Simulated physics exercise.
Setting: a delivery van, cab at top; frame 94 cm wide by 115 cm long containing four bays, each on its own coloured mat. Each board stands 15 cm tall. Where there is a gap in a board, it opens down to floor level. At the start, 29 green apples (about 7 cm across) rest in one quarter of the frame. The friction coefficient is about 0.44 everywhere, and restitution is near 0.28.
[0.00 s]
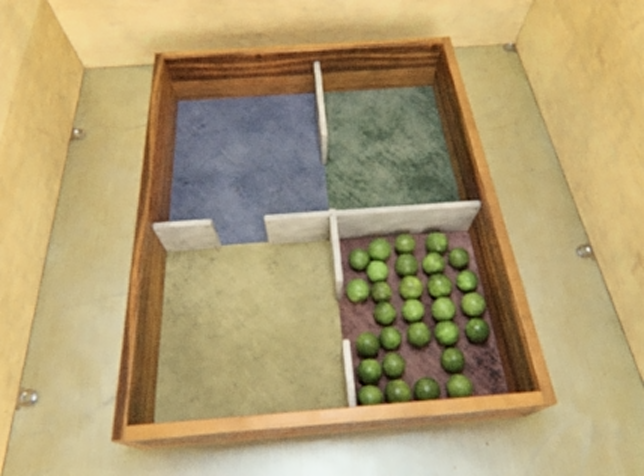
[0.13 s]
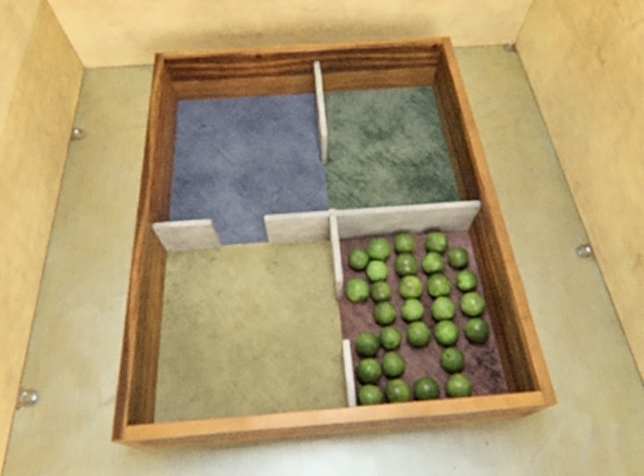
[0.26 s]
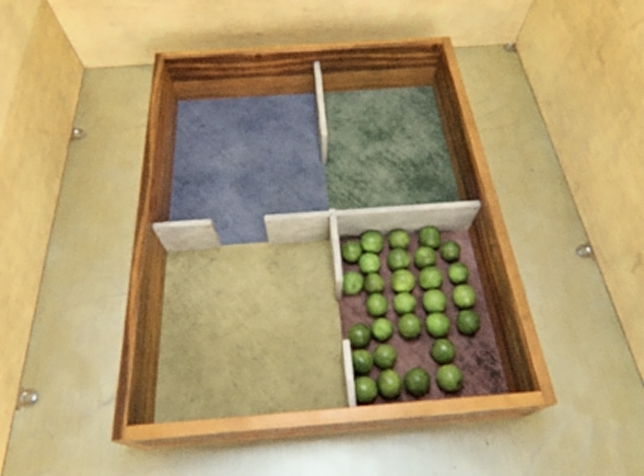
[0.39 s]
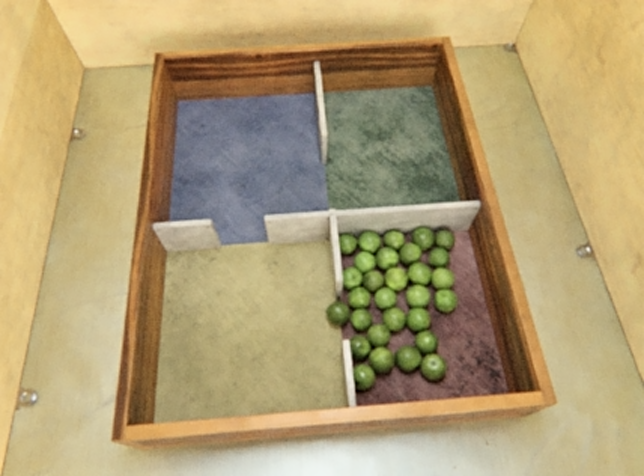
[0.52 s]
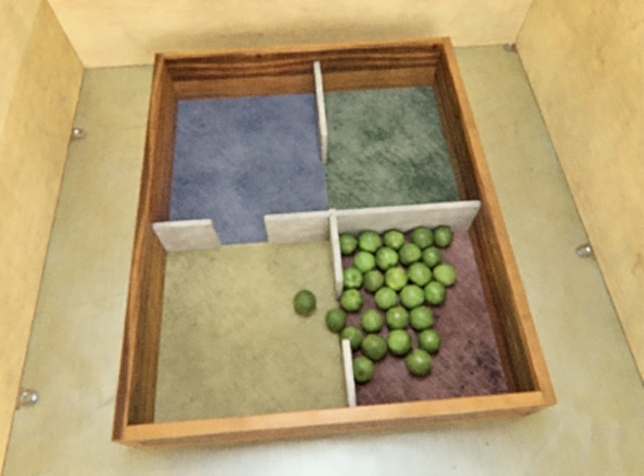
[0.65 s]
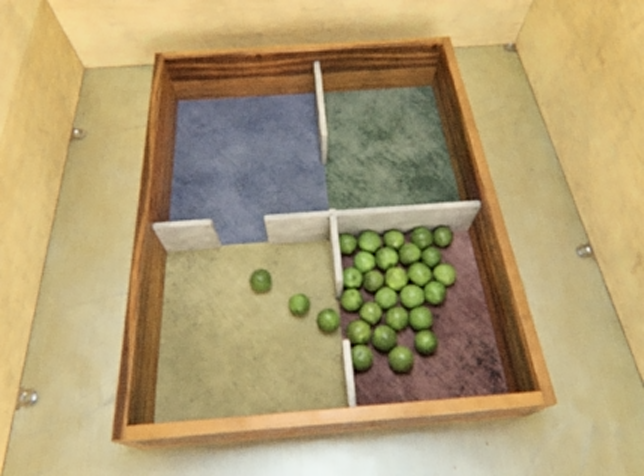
Green balls crowd the reddish-purple bottom-right quarter of a shallow wooden box, seen from above at a slight tilt by a still camera, with pale walls around it. Low whitish boards, some with gaps, divide off blue at top left, green at top right and yellow at bottom left, all empty. The balls shift left and bunch up, then three roll singly through the gap onto the yellow.
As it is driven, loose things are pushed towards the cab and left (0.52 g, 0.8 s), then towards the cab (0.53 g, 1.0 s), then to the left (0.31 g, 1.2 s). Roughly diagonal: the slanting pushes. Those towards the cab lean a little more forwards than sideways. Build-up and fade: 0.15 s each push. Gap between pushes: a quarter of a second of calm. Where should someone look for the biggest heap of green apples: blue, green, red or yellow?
Go to the red bay and look there.
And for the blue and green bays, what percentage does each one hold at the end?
Blue 10, green 0 per cent.
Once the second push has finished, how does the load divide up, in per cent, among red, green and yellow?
Per cent by then - red: 80, green: 0, yellow: 10.
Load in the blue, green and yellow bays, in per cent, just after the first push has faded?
Blue 0, green 0, yellow 10 per cent.
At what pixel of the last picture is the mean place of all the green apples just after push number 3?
Roughly (340, 271).
After push 1 (1.04 s), 25 in the red bay, 1 in the blue bay and 3 in the yellow bay.
After push 2 (2.29 s), 24 in the red bay, 2 in the blue bay and 3 in the yellow bay.
After push 3 (3.74 s), 22 in the red bay, 2 in the blue bay and 5 in the yellow bay.
Final count (at 4.32 s), 22 in the red bay, 2 in the blue bay and 5 in the yellow bay.
